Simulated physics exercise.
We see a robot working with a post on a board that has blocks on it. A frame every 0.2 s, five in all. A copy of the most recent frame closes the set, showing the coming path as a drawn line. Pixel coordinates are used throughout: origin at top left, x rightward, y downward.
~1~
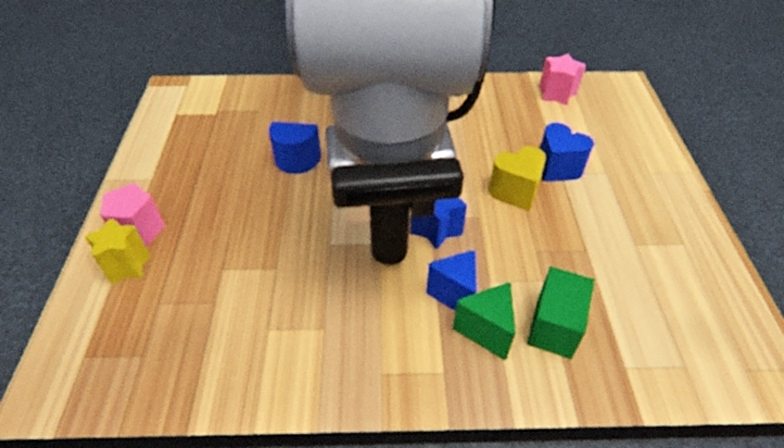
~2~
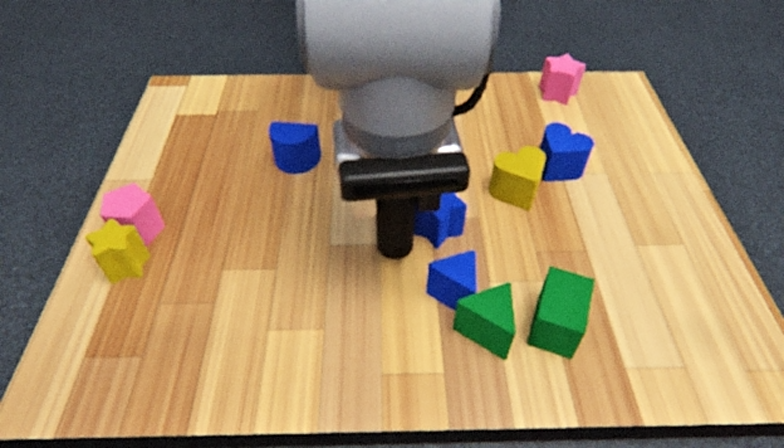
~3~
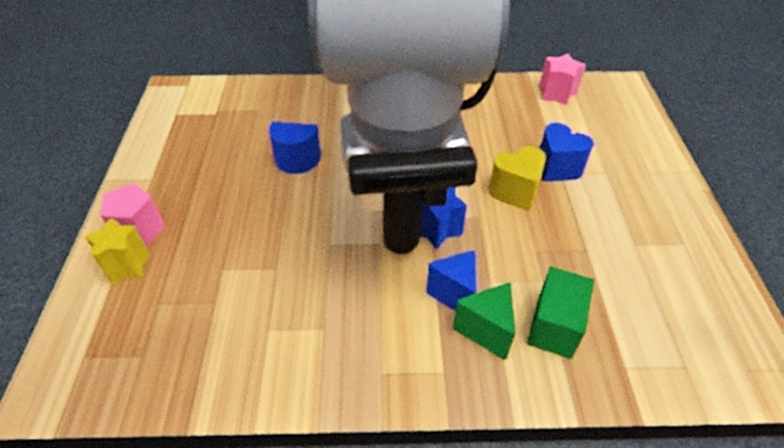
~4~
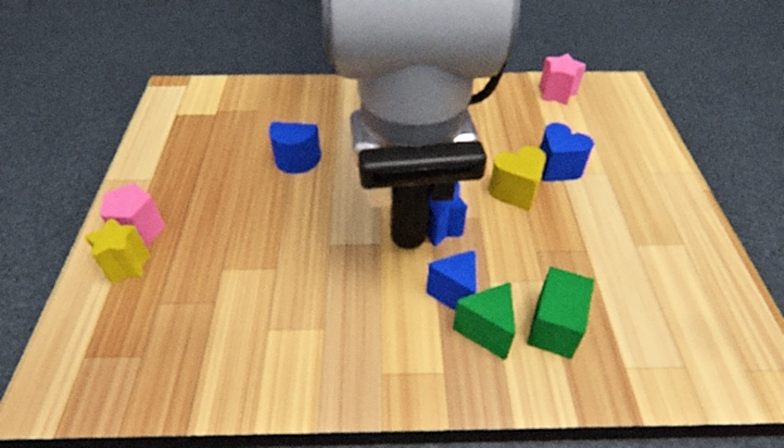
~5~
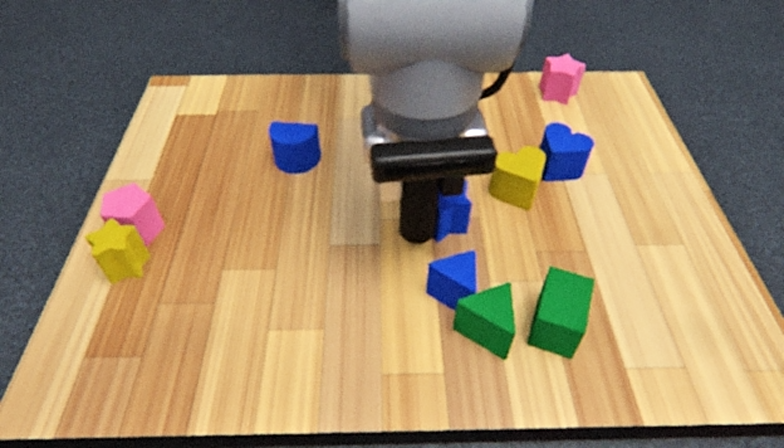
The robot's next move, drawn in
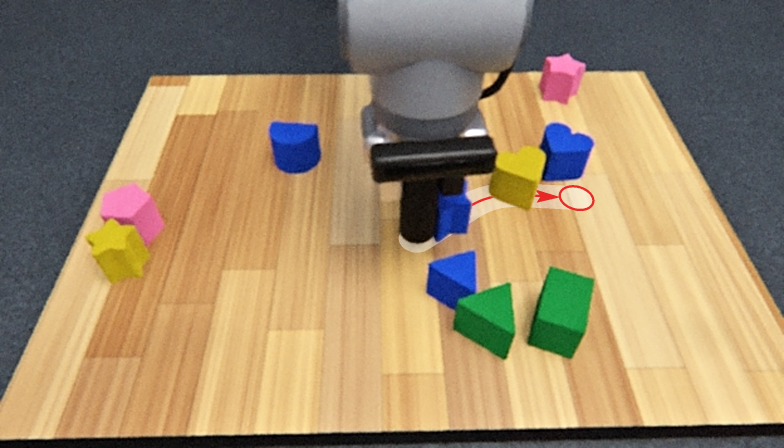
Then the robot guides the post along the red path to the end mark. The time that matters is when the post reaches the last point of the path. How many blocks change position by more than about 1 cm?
The number will come to 3 or more.
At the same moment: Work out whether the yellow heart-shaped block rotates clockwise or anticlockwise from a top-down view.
Clockwise, from overhead.
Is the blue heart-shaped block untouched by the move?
No, that is not what happens.
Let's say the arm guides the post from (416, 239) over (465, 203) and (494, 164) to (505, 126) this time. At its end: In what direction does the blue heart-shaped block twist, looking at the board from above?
If we look at it from overhead, the blue heart-shaped block pivots counter-clockwise.
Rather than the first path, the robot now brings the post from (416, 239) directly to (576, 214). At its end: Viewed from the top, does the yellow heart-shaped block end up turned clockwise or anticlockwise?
Looking down on the board, it turns clockwise.
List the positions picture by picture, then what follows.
The first picture shows post tip at (390, 251); block tops, blue star block partly hidden; blue triangular piece at (459, 268); yellow heart-shaped block at (523, 162); blue heart-shaped block at (567, 138).
The second picture shows post at (395, 245); blocks unchanged.
The third picture shows post at (401, 240); blocks unchanged.
The fourth picture shows post at (409, 235); blue star block partly hidden.
The fifth picture shows post at (417, 230); blue star block partly hidden; blue triangular piece at (459, 268); yellow heart-shaped block at (523, 162); blue heart-shaped block at (567, 138).
Path on the board, from (416, 239) by way of (464, 210) and (516, 195) to (577, 198).
The first path, step by step. One third of the way, post at (465, 201); blue star block at (489, 161); yellow heart-shaped block at (531, 157), turned 30° clockwise.
Two thirds of the way, post at (520, 187); blue star block at (514, 141), turned 55° anticlockwise; yellow heart-shaped block at (557, 148), turned 70° clockwise; blue heart-shaped block at (586, 135), turned 45° anticlockwise.
At the end, post at (580, 190); blue star block at (515, 141), turned 60° anticlockwise; blue triangular piece in place; yellow heart-shaped block at (596, 143), turned 20° clockwise; blue heart-shaped block at (600, 119), turned 75° anticlockwise.
